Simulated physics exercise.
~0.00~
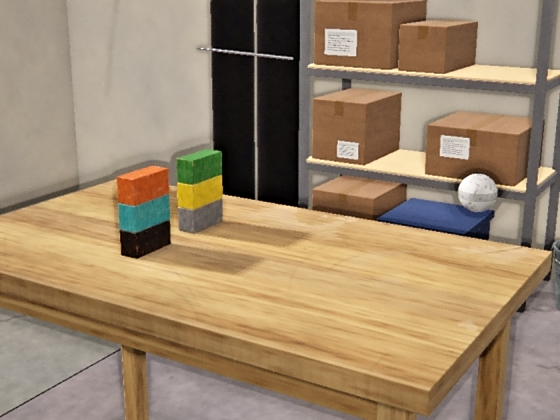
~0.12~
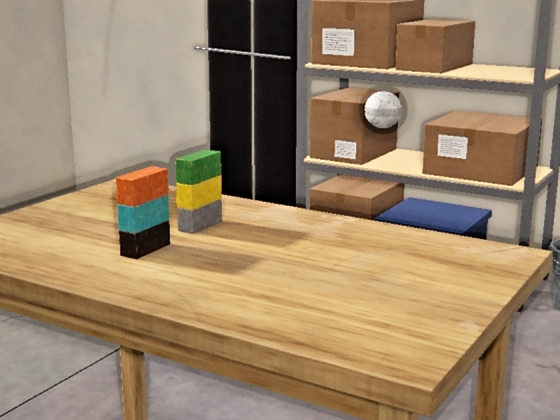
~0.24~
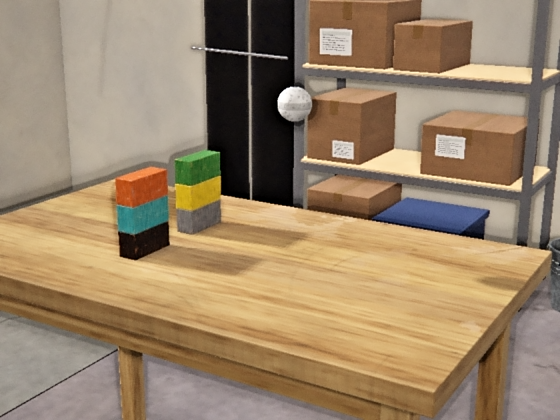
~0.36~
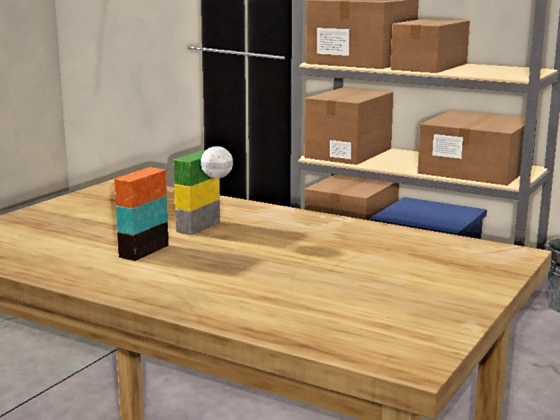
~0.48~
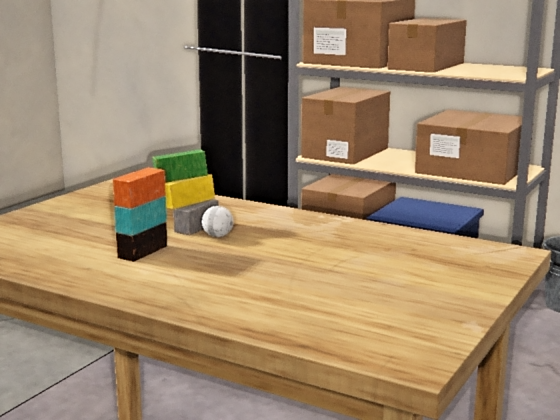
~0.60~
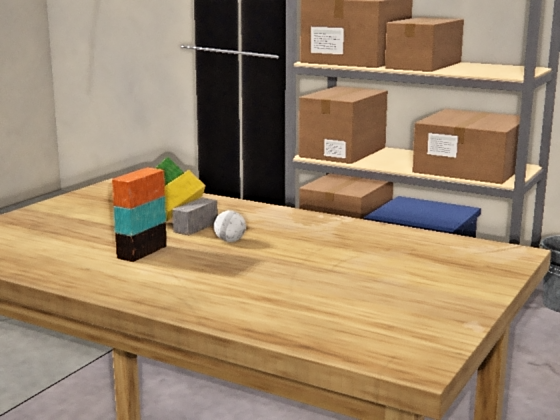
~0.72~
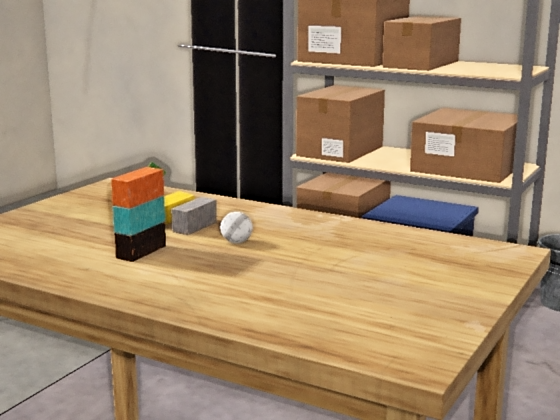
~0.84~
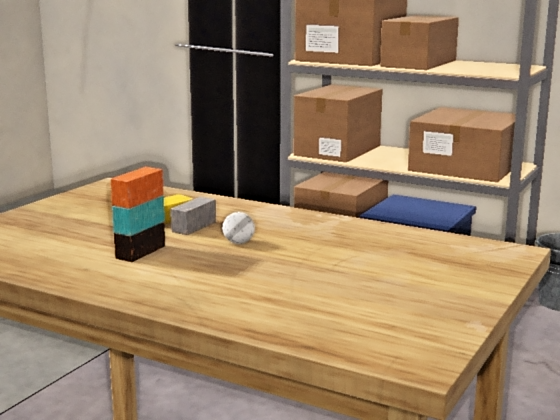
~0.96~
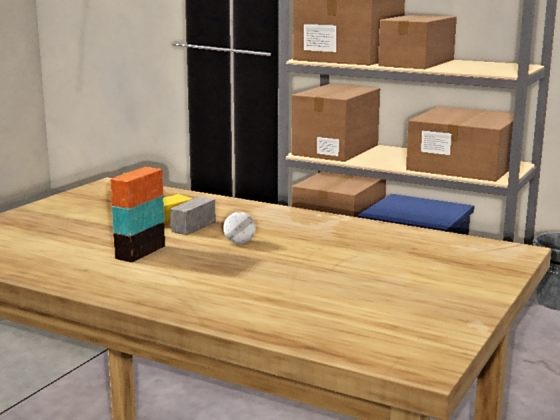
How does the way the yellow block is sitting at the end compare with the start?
At the start the yellow block is upright in the rear stack, between the green and grey blocks. By the end it has toppled and lies on its side, partly hidden behind the front stack.
A white ball flies in from the right toward two small stacks of blocks on a wooden table, seen from slightly above in a storage room with shelves of cardboard boxes behind. The front stack is orange, turquoise and black, and the one behind it is green, yellow and grey. The ball arcs up and leftward, then drops against the rear stack. The green and yellow blocks lean left and topple, while the ball rolls slightly right. Finally the ball rests beside the unmoved grey block, yellow lies partly hidden, green is out of sight, and the front stack still stands.
